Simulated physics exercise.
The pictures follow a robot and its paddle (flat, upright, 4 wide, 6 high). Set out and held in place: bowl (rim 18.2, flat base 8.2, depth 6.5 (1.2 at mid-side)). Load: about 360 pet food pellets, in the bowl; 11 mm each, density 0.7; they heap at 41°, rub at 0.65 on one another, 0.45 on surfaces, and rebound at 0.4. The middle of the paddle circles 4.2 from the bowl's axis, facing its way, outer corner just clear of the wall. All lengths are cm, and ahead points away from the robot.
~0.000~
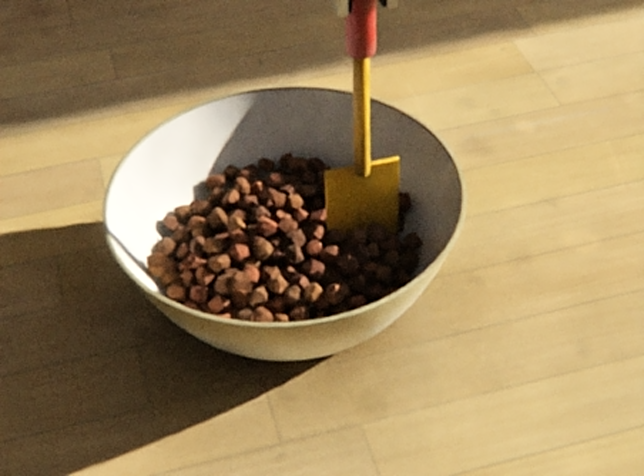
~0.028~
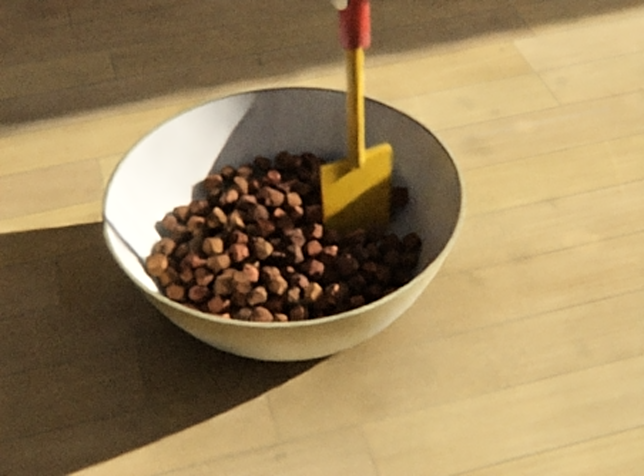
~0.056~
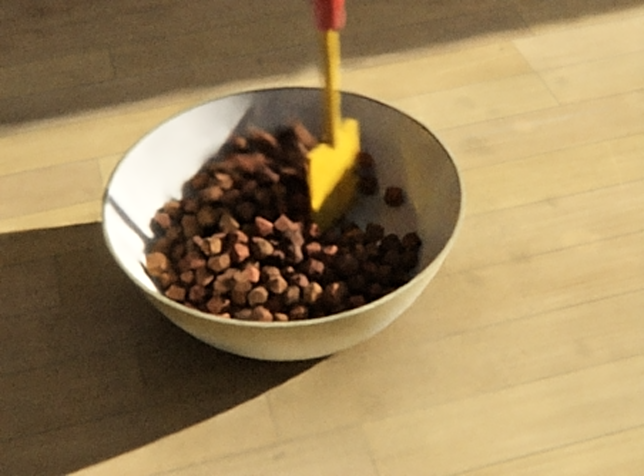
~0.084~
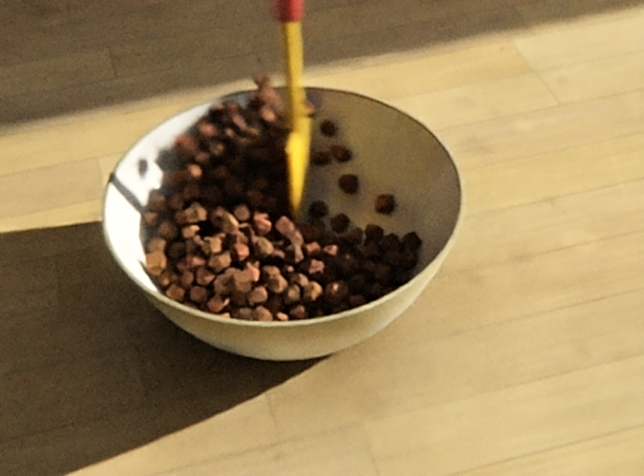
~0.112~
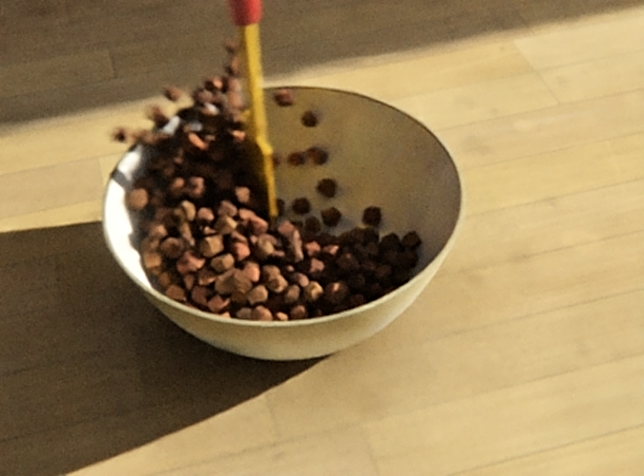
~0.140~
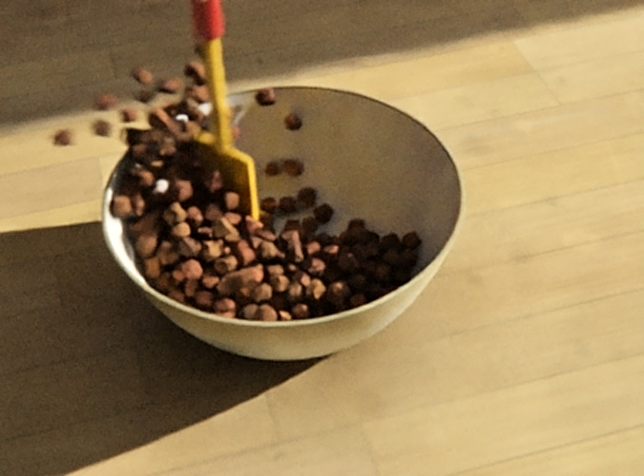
At first, a yellow paddle with a red handle stands in brown pellets on the right side of a white bowl on a wooden floor. The paddle sweeps leftward around the far side, heaping pellets up the wall, and then several fly above and beyond the bowl's left rim.
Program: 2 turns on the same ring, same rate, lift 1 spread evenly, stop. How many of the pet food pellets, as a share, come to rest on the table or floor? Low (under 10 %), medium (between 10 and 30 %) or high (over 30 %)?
Answer: High; over 30 % of the pet food pellets finish on the table or floor.
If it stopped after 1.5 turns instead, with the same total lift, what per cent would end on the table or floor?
Then about 45 per cent.
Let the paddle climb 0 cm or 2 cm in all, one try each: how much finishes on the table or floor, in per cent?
About 50 and 35 per cent.
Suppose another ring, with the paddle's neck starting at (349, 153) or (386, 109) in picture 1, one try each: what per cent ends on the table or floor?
About 25 and 20 per cent.
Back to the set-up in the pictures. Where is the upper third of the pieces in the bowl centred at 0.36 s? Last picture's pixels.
Around (388, 175).
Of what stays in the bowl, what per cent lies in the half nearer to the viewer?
Roughly 50 per cent.
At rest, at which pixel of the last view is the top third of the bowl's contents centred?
Near (335, 222).
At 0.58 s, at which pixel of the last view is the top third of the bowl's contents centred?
Around (224, 293).
After 0.36 s, 355° round, highest piece 10 above the table; 266 in the bowl, 54 on the table or floor, 43 in flight or on the tool.
After 0.58 s, 224° round, highest piece 8 above the table; 229 in the bowl, 123 on the table or floor, 11 in flight or on the tool.
After 0.89 s, 0° round, highest piece 7 above the table; 219 in the bowl, 144 on the table or floor.
After 1.59 s, 0° round, highest piece 7 above the table; 219 in the bowl, 144 on the table or floor.
In the end, 219 in the bowl, 144 on the table or floor. That is 40 % on the table or floor.
